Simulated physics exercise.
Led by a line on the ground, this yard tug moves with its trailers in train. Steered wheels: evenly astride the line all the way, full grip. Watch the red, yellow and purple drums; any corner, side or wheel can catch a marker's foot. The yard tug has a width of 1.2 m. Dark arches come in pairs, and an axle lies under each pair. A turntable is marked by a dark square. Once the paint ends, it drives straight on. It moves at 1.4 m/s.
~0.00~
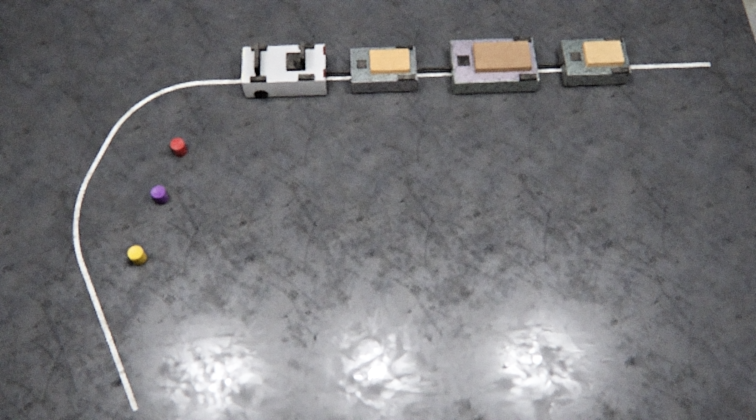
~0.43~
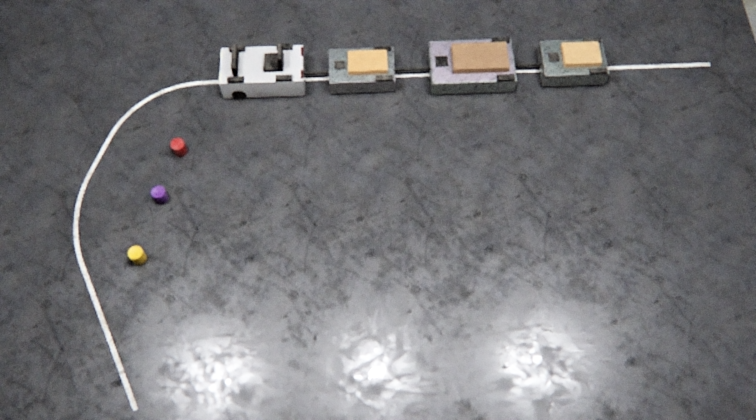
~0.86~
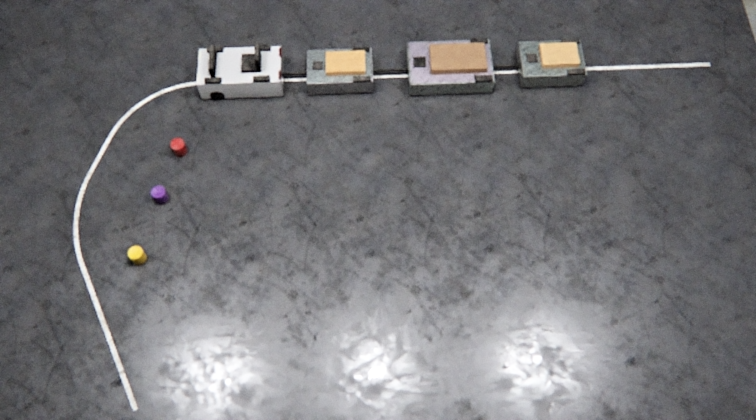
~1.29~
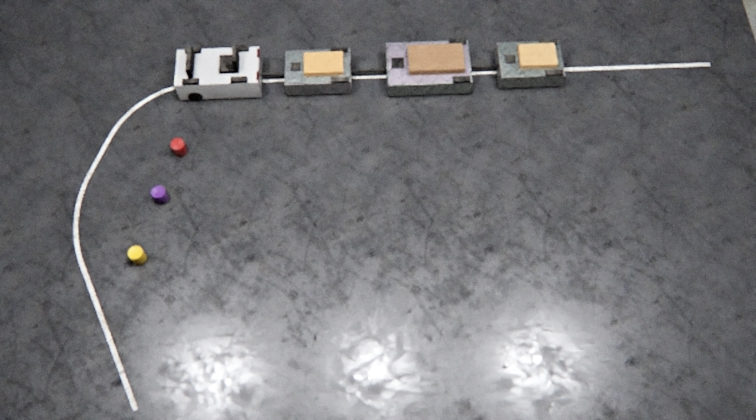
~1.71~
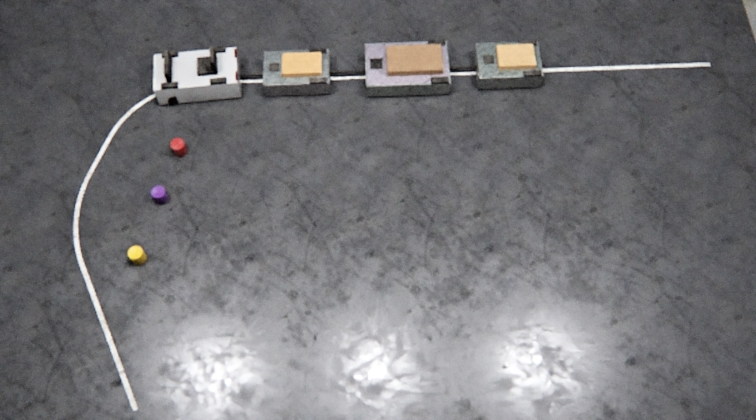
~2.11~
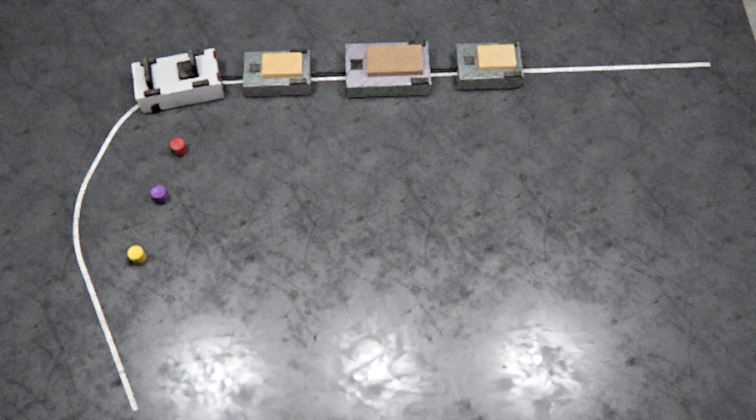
A white yard tug pulling three trailers topped with tan and brown blocks moves left along a white line on a dark floor, then begins turning down into the curve, near red, purple and yellow drums.
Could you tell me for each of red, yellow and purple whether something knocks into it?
In order: Red: Contact; yellow: Contact; purple: No contact.
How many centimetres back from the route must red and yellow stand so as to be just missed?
For red around 15, for yellow around 25.
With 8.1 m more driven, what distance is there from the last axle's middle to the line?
Axle-to-line distance: Approx. 25 cm.
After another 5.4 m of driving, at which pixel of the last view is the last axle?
The axle is about at (341, 65).
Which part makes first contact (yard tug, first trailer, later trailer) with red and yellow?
Well, red gets a trailer down the line first, while yellow gets a trailer down the line.
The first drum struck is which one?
The red marker.
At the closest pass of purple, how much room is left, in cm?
Purple 10.
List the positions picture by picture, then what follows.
In the first frame, nose (248, 65); last axle (617, 55); still straight; red (179, 148), yellow (138, 256), purple (160, 196); 3 trailers.
In the second frame, nose (226, 66); last axle (595, 56); still straight.
In the third frame, nose (203, 66); last axle (573, 56); still straight.
In the fourth frame, nose (181, 67); last axle (552, 57); still straight.
In the fifth frame, nose (159, 72); last axle (530, 58); turned 4°.
In the sixth frame, nose (139, 80); last axle (511, 59); turned 11°; red (179, 148), yellow (138, 256), purple (160, 196).
Then, 8.3 s in, the last axle is at (243, 79) of the last picture, 35 cm off the line; the second trailer has hit red.
Then, 10.5 s in, the last axle is at (161, 124) of the last picture, 135 cm off the line; the second trailer has hit yellow.
Then, 12.1 s in, the last axle is at (121, 187) of the last picture, 125 cm off the line; purple has been passed with 10 cm to spare.
Then, 16.1 s in, the last axle is at (135, 403) of the last picture, 15 cm off the line; 2 of 3 struck in all.
